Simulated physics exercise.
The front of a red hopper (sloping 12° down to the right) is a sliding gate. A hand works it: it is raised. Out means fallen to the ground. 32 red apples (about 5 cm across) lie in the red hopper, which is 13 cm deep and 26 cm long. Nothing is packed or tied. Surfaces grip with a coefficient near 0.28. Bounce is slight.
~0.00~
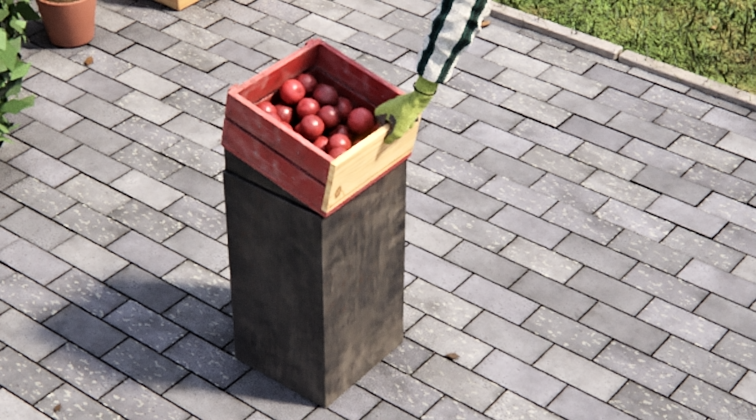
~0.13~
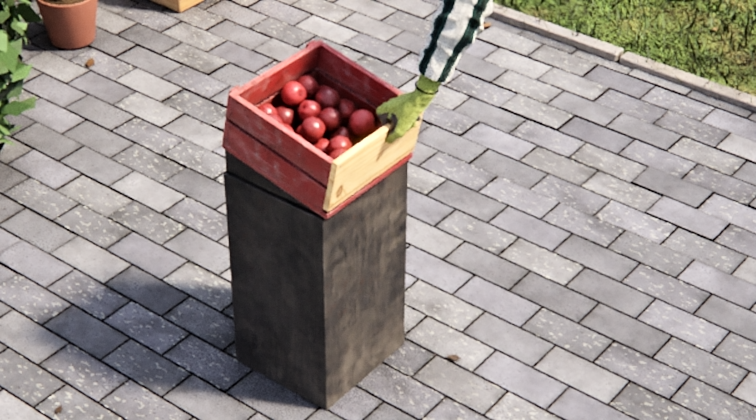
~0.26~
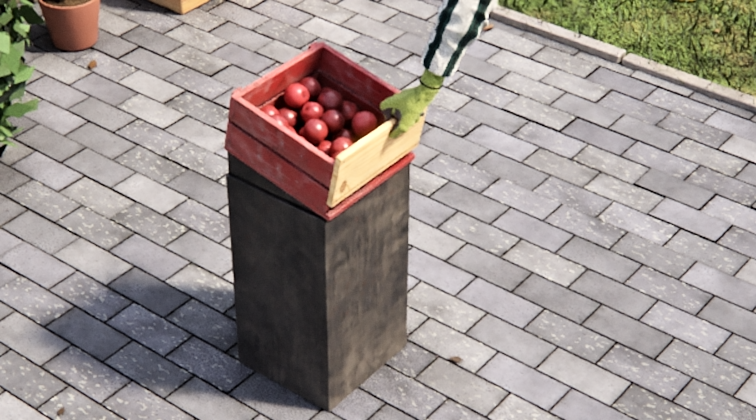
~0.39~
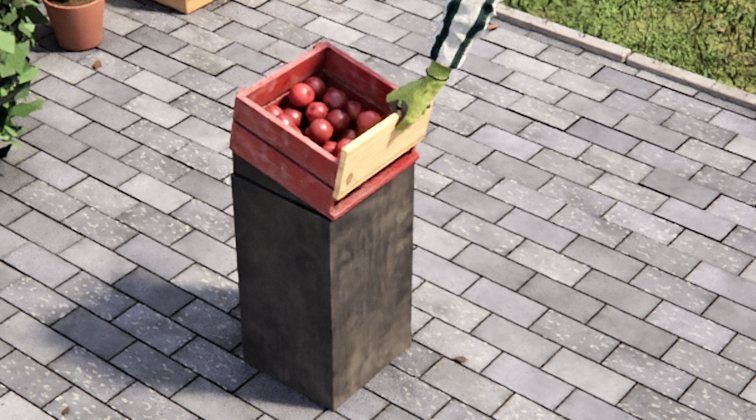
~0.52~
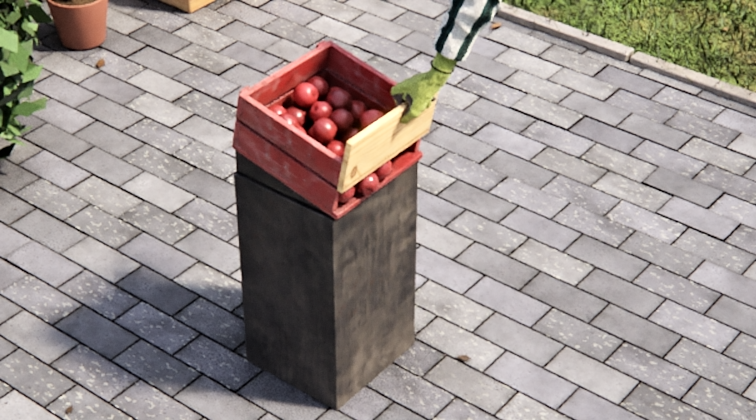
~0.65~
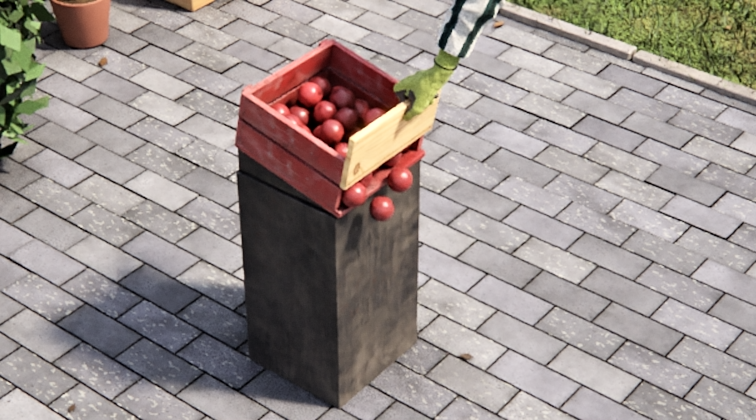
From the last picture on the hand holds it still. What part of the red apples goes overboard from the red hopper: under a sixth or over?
It sheds more than one in six of them.
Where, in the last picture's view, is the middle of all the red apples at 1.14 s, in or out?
At about (369, 163).
After 0.87 s, the red hopper is down by 4 of 32.
After 1.14 s, the red hopper is down by 10 of 32.
After 1.51 s, the red hopper is down by 17 of 32.
Final count (at 2.00 s), the red hopper is down by 32 of 32. Asked share, 32 of 32, 100 per cent.
